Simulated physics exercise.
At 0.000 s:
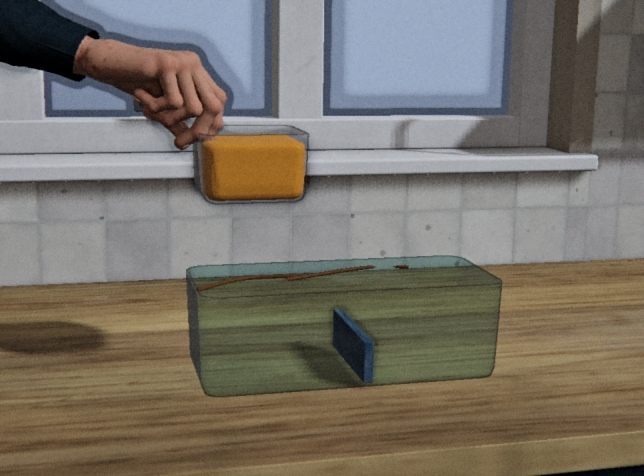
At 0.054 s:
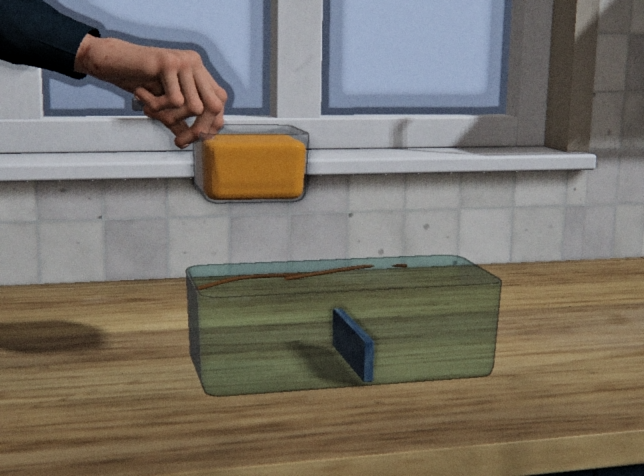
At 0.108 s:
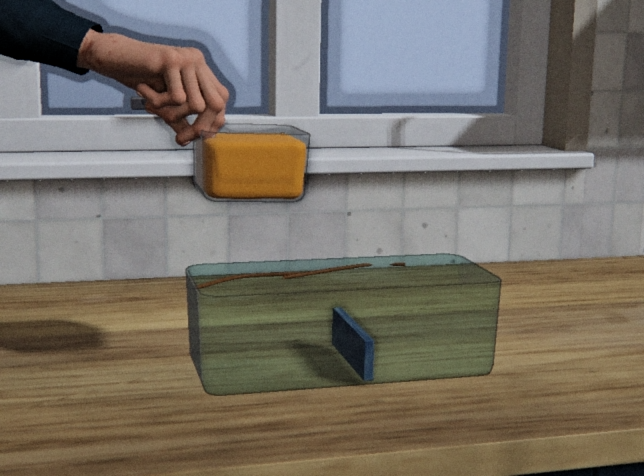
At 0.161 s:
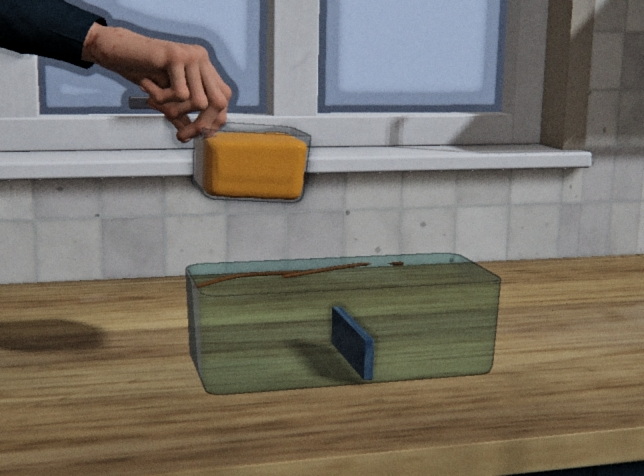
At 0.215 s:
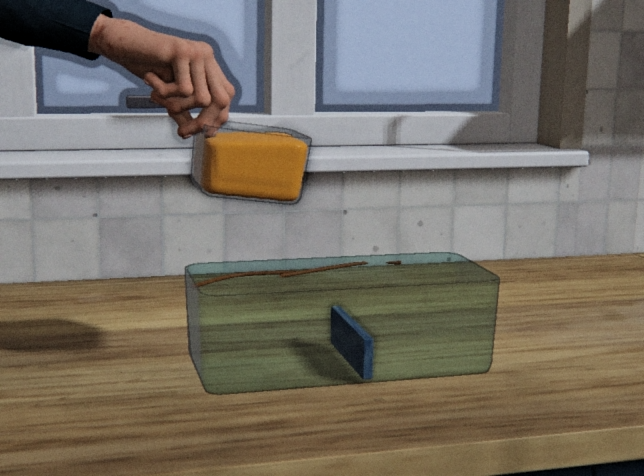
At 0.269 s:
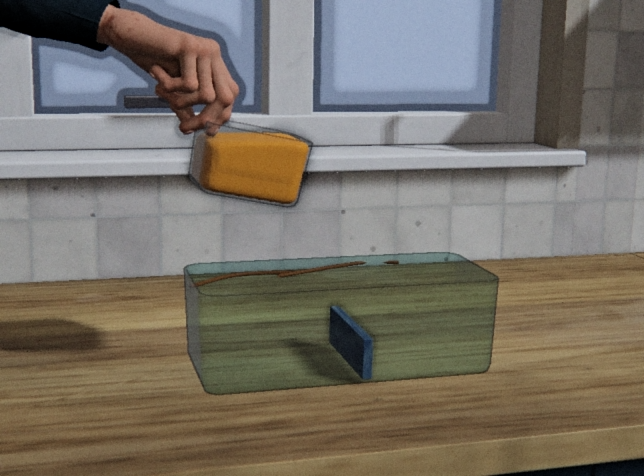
A hand slowly tilts a clear box of orange juice rightward above an oblong basin.
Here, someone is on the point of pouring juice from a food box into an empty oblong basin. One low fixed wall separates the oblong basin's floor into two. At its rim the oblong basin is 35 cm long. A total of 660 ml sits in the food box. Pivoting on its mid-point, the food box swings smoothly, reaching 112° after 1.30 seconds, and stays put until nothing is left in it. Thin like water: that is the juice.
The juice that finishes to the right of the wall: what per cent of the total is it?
It is about 62 per cent of the total.
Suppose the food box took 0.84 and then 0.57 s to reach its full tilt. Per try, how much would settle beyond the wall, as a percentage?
55 then 35 %.
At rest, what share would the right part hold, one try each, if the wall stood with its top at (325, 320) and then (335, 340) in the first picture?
Roughly 75 per cent, then 70 per cent.
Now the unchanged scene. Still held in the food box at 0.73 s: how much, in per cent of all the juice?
52 %.
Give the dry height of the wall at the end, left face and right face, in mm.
About 38 mm on the left, about 28 mm on the right.
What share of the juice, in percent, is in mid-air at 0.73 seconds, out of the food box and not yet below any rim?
It comes to about 30 percent.
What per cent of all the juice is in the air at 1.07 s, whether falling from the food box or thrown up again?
Near 8 in a hundred.
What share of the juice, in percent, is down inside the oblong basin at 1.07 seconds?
Around 84 per cent of the whole.
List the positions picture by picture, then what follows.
In the first frame, tilt 0°; pouring edge (300, 132); surface from (198, 141) to (296, 140); the oblong basin's rim runs from (193, 284) to (481, 270); the wall's top is at (353, 326).
In the second frame, tilt 0°; pouring edge (300, 132); surface from (199, 140) to (297, 139).
In the third frame, tilt 2°; pouring edge (300, 132); surface from (199, 139) to (297, 139).
In the fourth frame, tilt 4°; pouring edge (301, 134); surface from (200, 138) to (298, 138).
In the fifth frame, tilt 7°; pouring edge (302, 136); surface from (200, 138) to (298, 139).
In the sixth frame, tilt 11°; pouring edge (302, 140); surface from (201, 140) to (299, 139).
By 0.73 s the tilt is 66° and 53 per cent is still to pour, 3 is left of the wall and 14 right of it.
By 1.07 s the tilt is 103° and 8 per cent is still to pour, 22 is left of the wall and 62 right of it.
By 1.42 s the tilt is 112° and 0 per cent is still to pour, 37 is left of the wall and 62 right of it.
By 1.80 s the tilt is 112° and 0 per cent is still to pour, 37 is left of the wall and 62 right of it.
At rest 37 per cent lies left of the wall, 62 right of it and 1 outside.
